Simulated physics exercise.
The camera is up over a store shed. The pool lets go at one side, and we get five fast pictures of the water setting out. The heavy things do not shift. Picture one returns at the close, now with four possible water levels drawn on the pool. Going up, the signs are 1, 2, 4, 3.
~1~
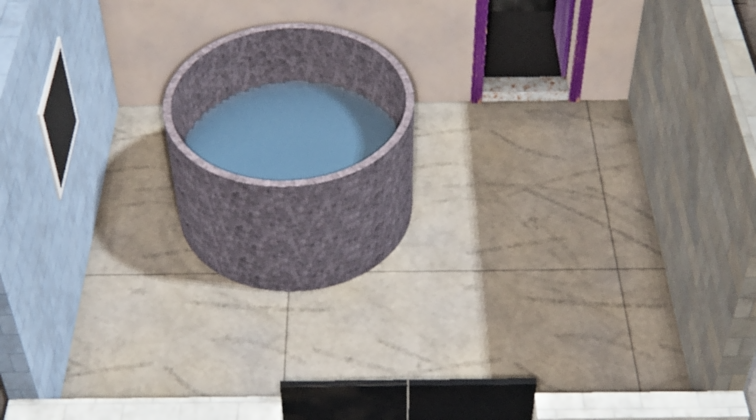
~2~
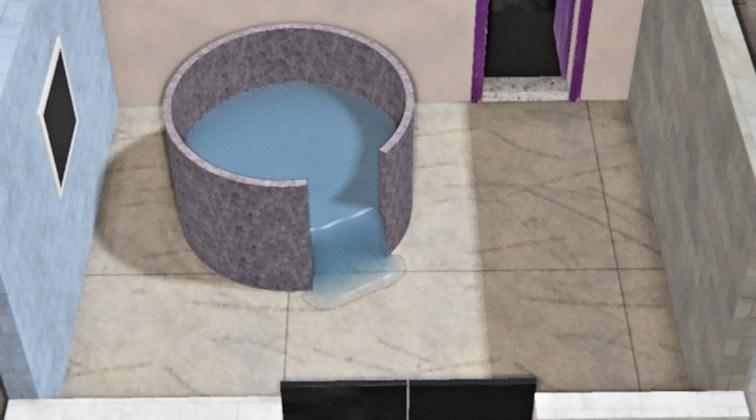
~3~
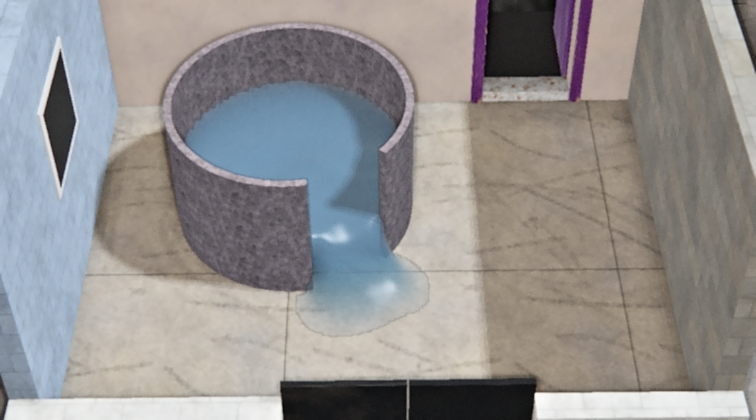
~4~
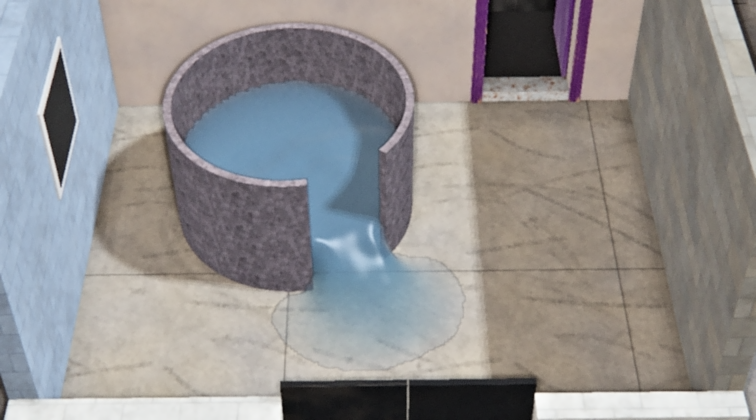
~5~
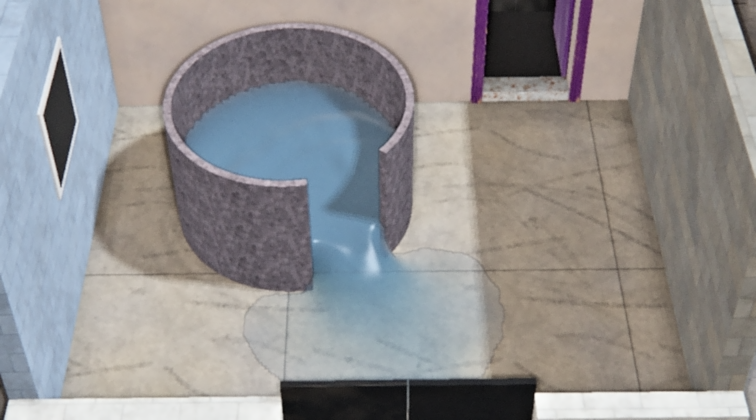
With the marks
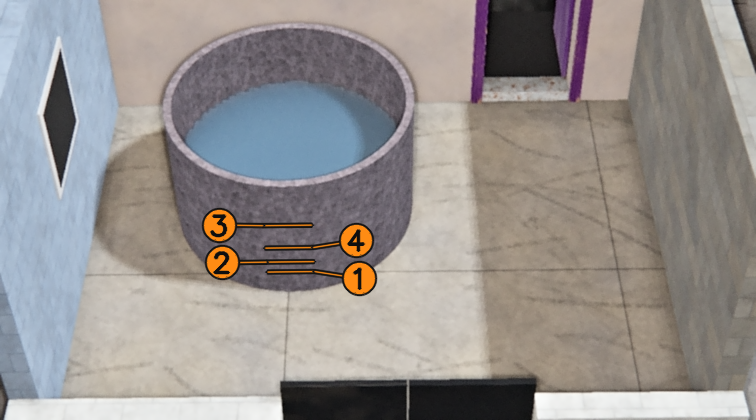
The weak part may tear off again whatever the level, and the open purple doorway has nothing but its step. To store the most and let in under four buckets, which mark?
4.
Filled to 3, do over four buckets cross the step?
Yes.
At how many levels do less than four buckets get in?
Three.
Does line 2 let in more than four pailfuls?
No, that is safe.
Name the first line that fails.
3 it is.
On the marked copy, 1 at (291, 271); 2 at (290, 261); 3 at (287, 225); 4 at (289, 247); from the bottom up 1, 2, 4, 3.
If 1 is chosen, nothing gets over.
If 2 is chosen, nothing gets over.
If 3 is chosen, some 15 bucketfuls get in.
If 4 is chosen, a bucket or two gets in.
